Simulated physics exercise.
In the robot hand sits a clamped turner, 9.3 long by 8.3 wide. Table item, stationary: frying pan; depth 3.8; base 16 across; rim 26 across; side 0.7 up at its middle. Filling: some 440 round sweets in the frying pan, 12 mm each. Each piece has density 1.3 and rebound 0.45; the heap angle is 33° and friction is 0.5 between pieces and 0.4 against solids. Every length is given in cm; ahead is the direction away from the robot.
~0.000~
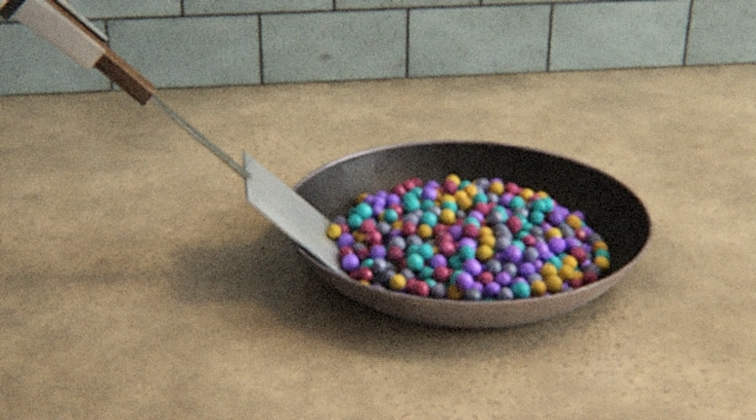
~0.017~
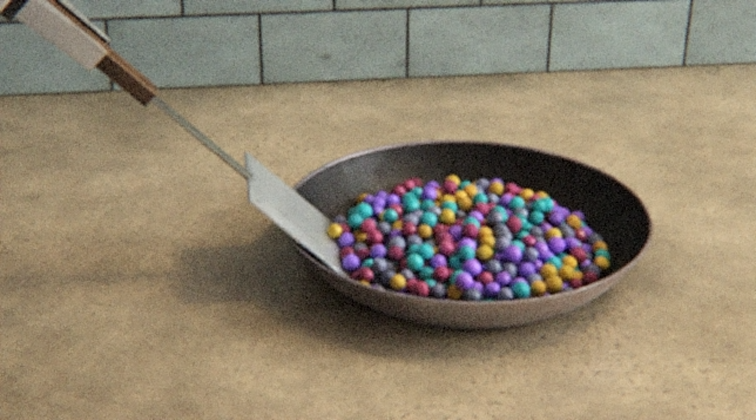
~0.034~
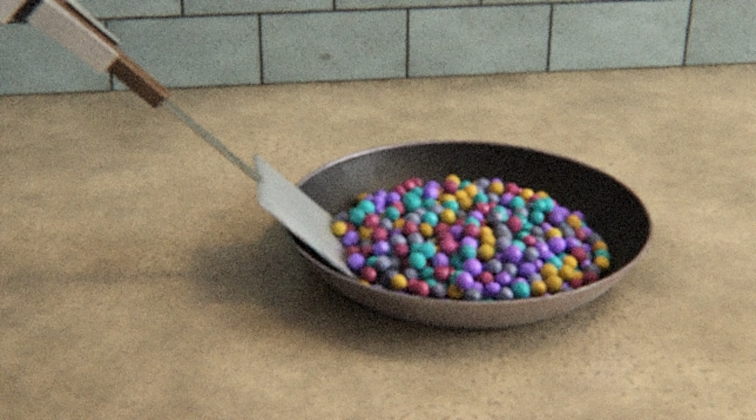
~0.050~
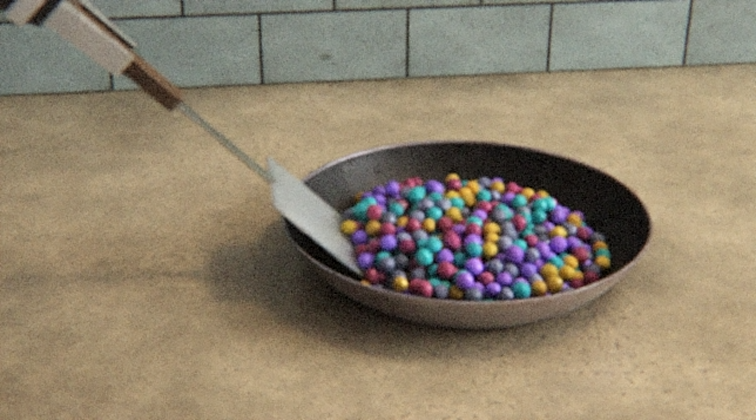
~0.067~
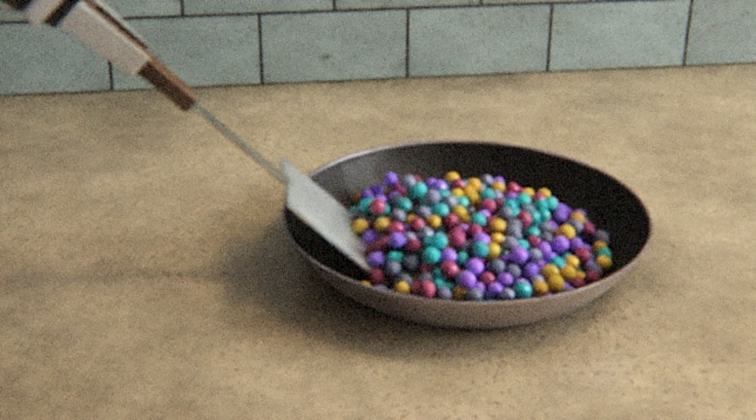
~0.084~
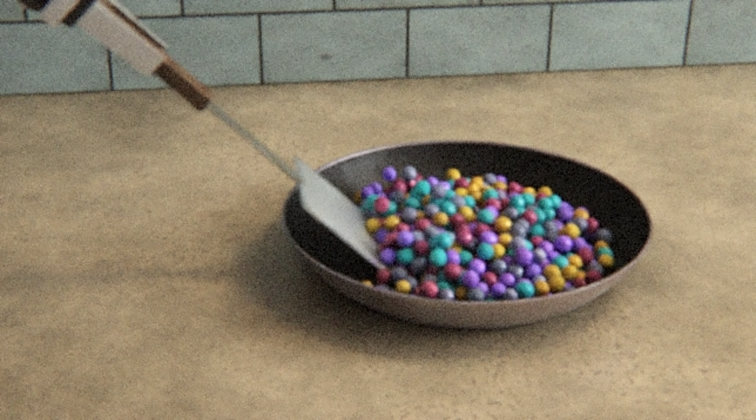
A tan, stone-like countertop backed by pale grey-green tiles is seen from slightly above, in a view that stays still. A dark frying pan right of centre holds a heap of small round sweets in purple, teal, yellow, pink and grey, while a robot hand at upper left holds a metal turner. The hand slides the slanted blade slowly rightward, pushing the sweets at the left edge inward.
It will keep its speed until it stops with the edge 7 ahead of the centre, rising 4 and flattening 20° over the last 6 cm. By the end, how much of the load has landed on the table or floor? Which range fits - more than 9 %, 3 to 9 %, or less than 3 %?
The range that fits is 3 to 9 %.
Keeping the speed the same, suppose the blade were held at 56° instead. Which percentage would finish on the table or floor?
In that case around 5 per cent.
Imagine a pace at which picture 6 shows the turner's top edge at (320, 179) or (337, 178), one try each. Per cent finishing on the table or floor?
Some 10 and 15 per cent.
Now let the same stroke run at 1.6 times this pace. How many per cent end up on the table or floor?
Around 20 percent would finish on the table or floor.
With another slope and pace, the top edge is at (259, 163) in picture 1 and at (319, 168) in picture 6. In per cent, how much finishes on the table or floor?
About 5 per cent.
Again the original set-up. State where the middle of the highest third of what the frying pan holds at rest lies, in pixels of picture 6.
The centre sits at about (579, 214).
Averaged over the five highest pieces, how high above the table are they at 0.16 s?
4 cm.
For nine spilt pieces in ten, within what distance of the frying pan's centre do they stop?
Around 30 centimetres from the centre.
After 0.16 s, sloping 45°, highest piece 5 above the table; 445 in the frying pan.
After 0.24 s, sloping 36°, highest piece 6 above the table; 445 in the frying pan.
After 0.48 s, sloping 25°, highest piece 5 above the table; 422 in the frying pan, 17 on the table or floor, 6 on the blade or in flight.
After 1.53 s, sloping 25°, highest piece 5 above the table; 419 in the frying pan, 26 on the table or floor.
At rest, 419 in the frying pan, 26 on the table or floor. That is 6 % on the table or floor.
